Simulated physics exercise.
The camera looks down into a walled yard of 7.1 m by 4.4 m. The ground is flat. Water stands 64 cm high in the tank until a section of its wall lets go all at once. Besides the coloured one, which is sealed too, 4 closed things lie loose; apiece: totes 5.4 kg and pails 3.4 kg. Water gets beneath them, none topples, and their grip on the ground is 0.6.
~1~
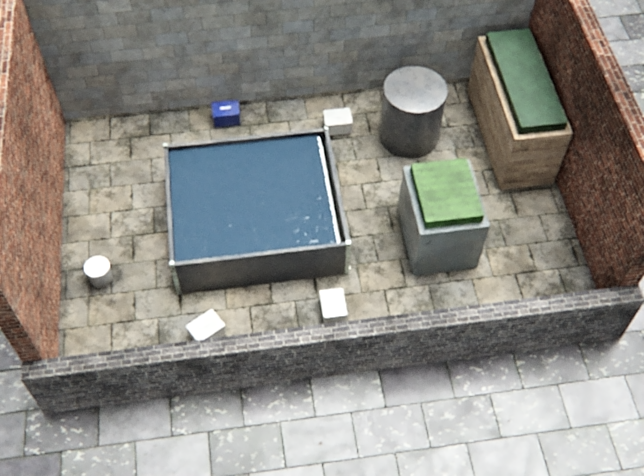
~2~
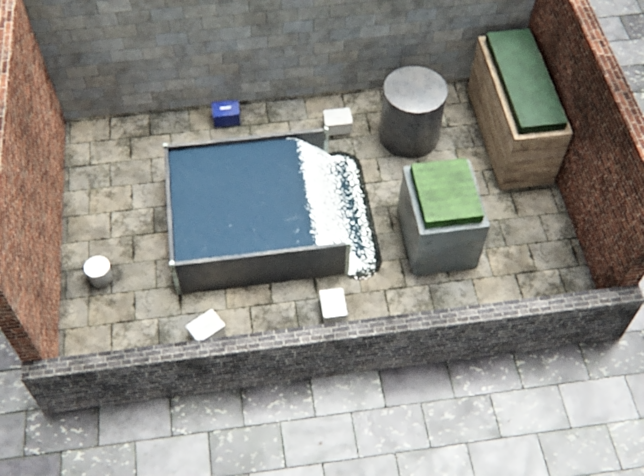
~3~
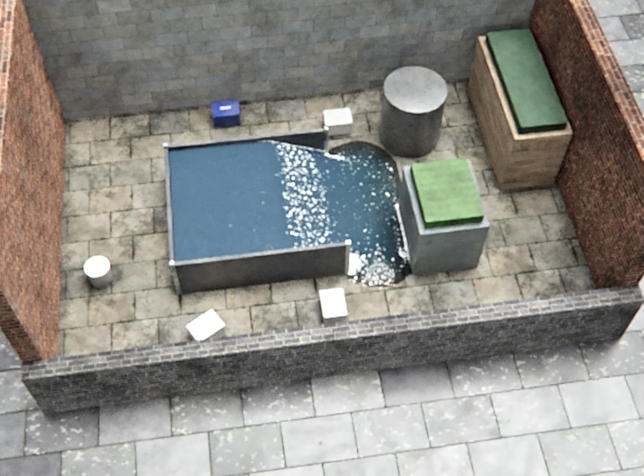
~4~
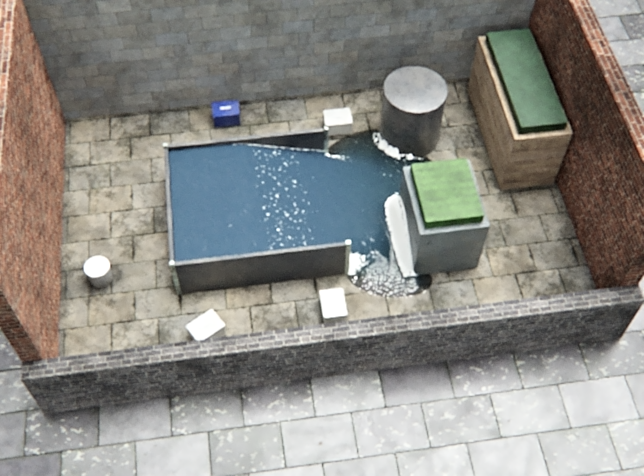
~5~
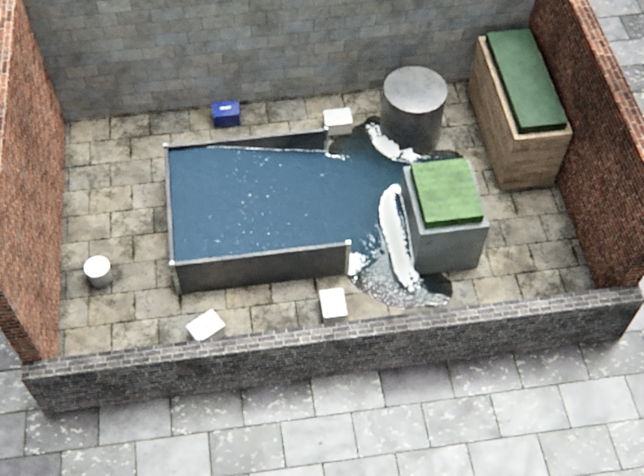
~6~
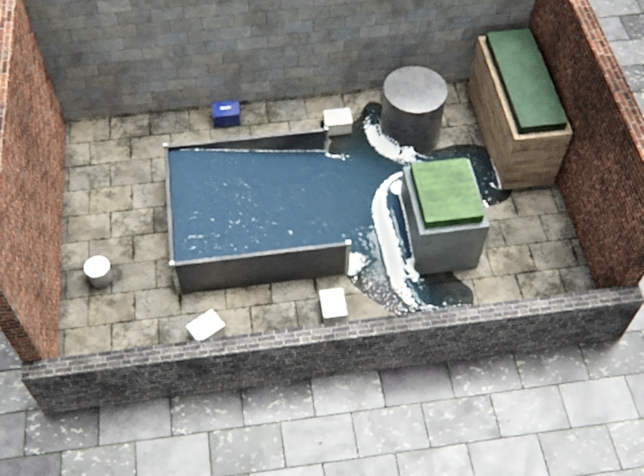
The video shows water pouring from the right side of a tank in a walled yard, striking a green-topped block, then spreading around it and a grey cylinder toward the right, while the small blue and white containers stay still.
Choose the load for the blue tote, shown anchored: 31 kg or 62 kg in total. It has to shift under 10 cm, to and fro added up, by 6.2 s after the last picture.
For it, the lower weight is enough.
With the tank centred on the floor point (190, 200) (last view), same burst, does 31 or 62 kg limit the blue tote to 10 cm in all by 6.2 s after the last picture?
Then the smaller load will do.
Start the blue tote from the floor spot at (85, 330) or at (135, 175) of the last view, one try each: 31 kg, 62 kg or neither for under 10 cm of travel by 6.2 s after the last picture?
In turn: The smaller is enough; either load holds.
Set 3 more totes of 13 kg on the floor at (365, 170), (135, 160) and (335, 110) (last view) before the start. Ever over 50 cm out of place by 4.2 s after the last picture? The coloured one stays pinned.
In turn: Over, short of it, over.
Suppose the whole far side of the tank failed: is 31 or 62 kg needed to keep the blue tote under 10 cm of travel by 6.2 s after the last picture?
In that case only the higher weight holds it.
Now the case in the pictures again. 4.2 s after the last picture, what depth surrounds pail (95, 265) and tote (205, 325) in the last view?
Roughly 4 and 4 cm.
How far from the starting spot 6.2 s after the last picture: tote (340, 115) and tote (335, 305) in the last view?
In turn: 350 cm, 80 cm.
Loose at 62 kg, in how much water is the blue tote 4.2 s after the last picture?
About 8 cm.
Then, 0.6 s after the last picture the blue tote would be 0 cm from its start with 31 kg and 0 cm from its start with 62 kg; 0 cm of water round it then.
Then, 2.3 s after the last picture the blue tote would be 0 cm from its start with 31 kg and 0 cm from its start with 62 kg; 6 cm of water round it then.
Then, 4.2 s after the last picture the blue tote would be 0 cm from its start with 31 kg and 0 cm from its start with 62 kg; 8 cm of water round it then.
Then, 6.2 s after the last picture the blue tote would be 0 cm from its start with 31 kg and 0 cm from its start with 62 kg; 6 cm of water round it then.
